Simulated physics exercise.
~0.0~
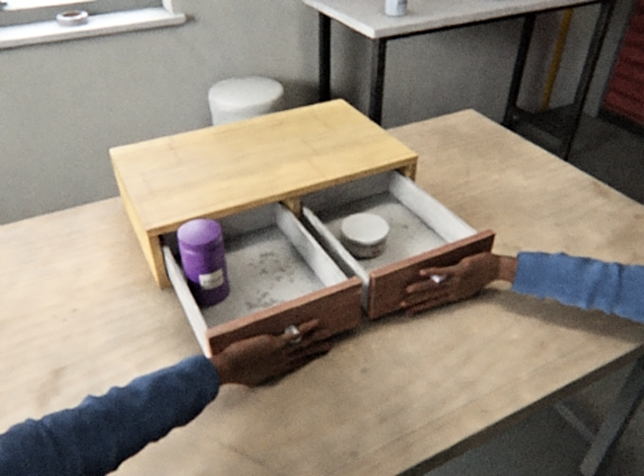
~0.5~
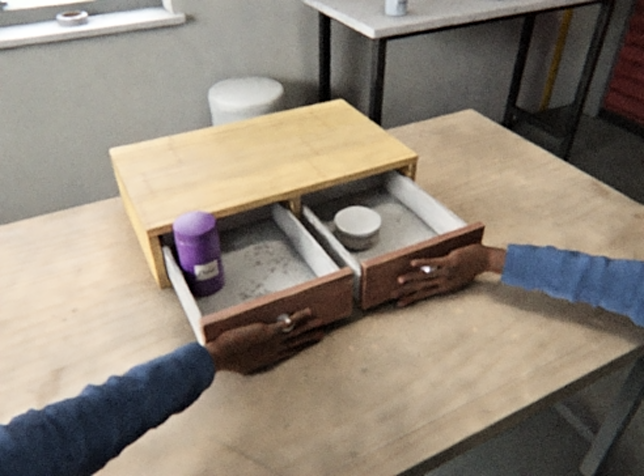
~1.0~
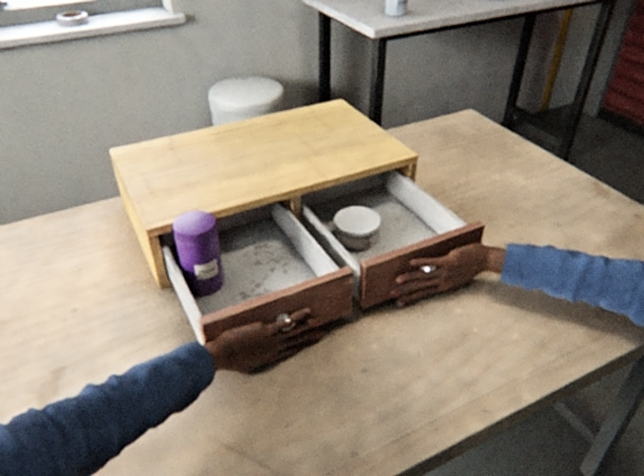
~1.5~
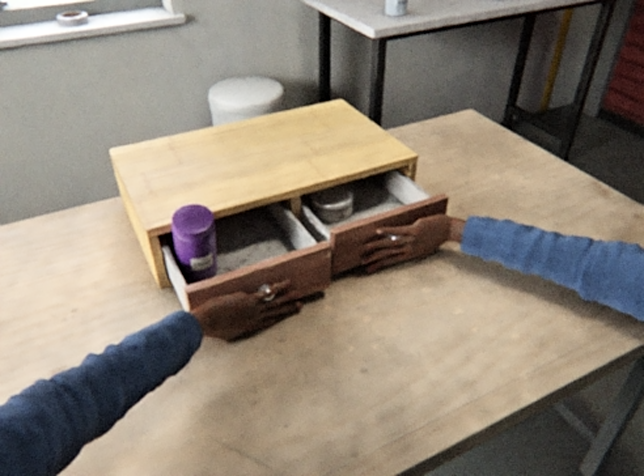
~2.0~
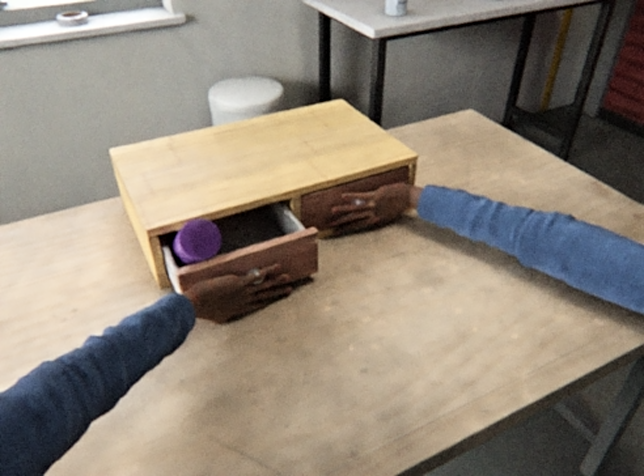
A person in blue sleeves pushed in both open drawers of a small wooden chest on a table, one holding a purple jar, the other a whitish tin. The right drawer closed, but the left stayed partly open with the jar leaning inside.
